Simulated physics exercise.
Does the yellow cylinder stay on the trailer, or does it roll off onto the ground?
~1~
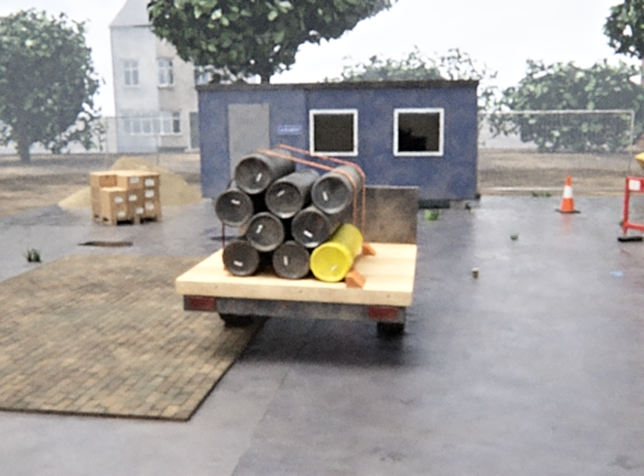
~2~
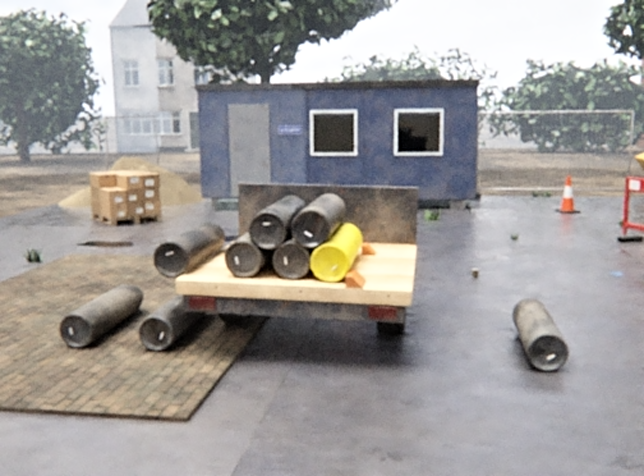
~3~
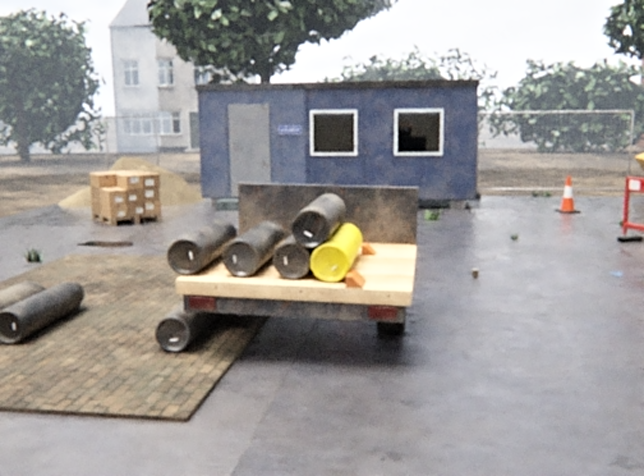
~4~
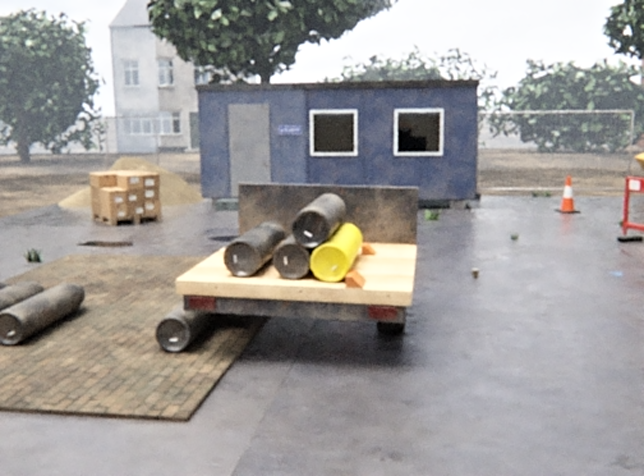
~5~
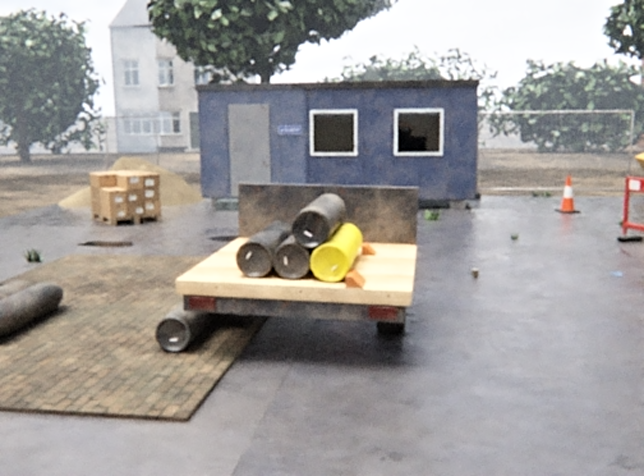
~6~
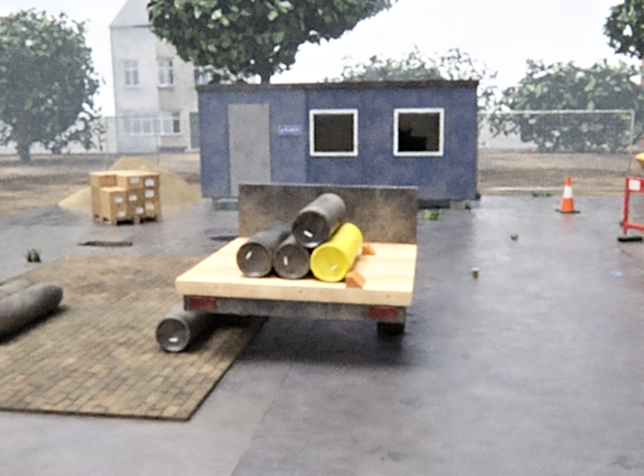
The yellow cylinder stays on the trailer, still resting against the orange chock with three dark ones beside and above it.
